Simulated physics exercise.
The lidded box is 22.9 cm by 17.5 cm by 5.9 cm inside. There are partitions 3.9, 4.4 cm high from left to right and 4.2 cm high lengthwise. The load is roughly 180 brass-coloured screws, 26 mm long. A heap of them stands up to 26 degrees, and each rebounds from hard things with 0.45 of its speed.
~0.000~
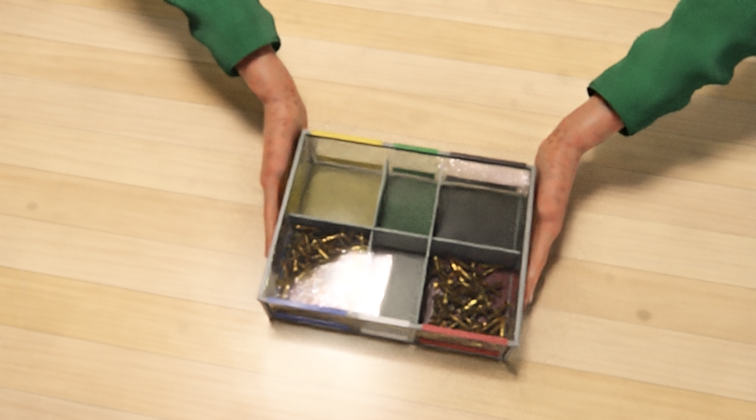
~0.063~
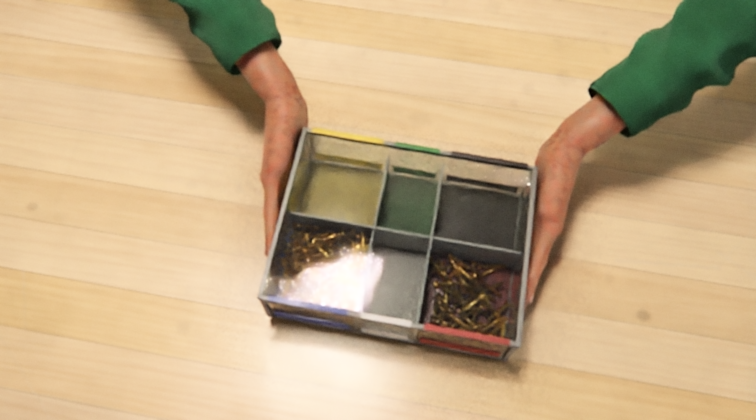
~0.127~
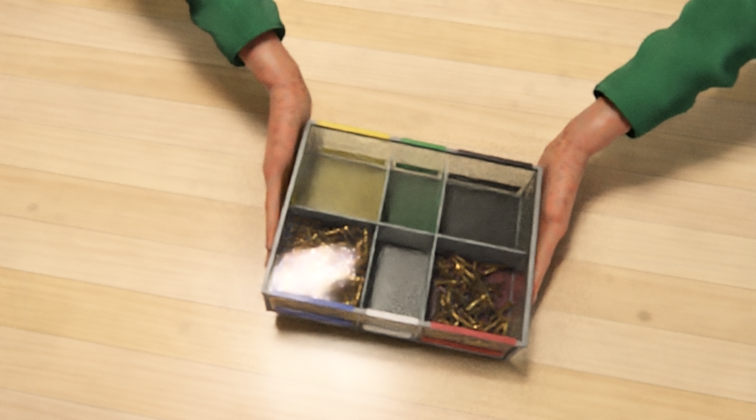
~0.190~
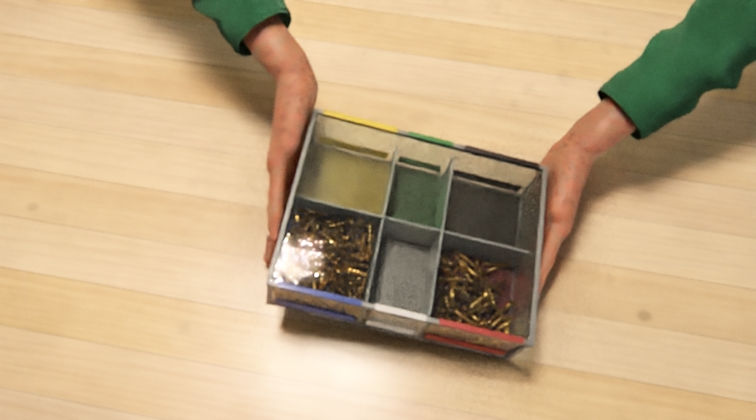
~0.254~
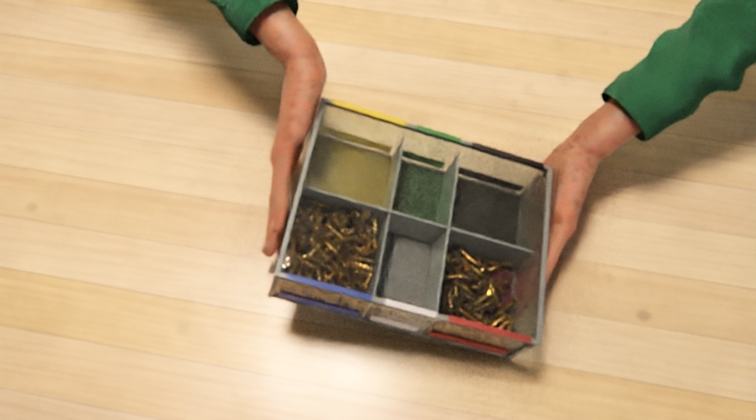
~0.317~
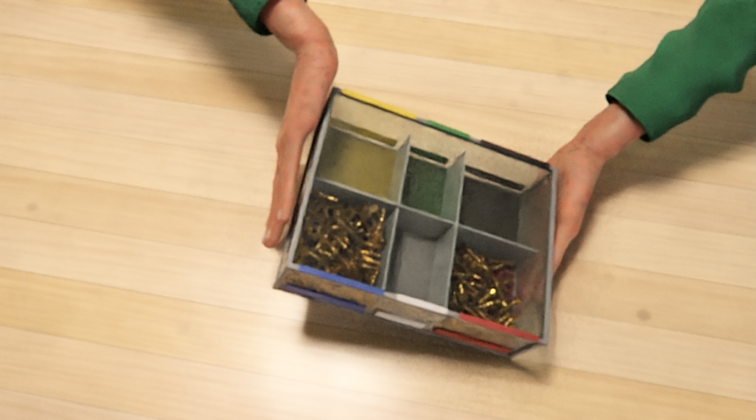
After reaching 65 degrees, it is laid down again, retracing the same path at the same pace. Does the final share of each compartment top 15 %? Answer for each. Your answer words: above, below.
Red compartment - above; blue compartment - above; green compartment - below; yellow compartment - below; white compartment - below; black compartment - below.
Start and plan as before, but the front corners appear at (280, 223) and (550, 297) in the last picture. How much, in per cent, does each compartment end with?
Per cent at the finish: Red 35, blue 65, green 0, yellow 0, white 0, black 0.
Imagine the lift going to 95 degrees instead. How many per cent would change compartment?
Roughly 35 %.
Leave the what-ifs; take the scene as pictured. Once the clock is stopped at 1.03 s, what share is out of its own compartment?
About 0 %.
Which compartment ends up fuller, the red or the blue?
Blue compartment.
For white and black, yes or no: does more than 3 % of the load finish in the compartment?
White: True; black: False.
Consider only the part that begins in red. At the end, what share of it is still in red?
It works out to near 100 percent.
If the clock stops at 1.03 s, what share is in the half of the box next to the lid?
I'd put it at some 20 percent.
Then, at 1.03 s, tilt 63 degrees; red 35 %, blue 65 %.
Then, at 1.51 s, tilt 26 degrees; red 35 %, blue 55 %, white 10 %.
After 2.05 s, tilt 0 degrees; red 35 %, blue 55 %, white 10 %.
By 2.5 s all is still; red 35 %, blue 55 %, green 0 %, yellow 0 %, white 10 %, black 0 %.
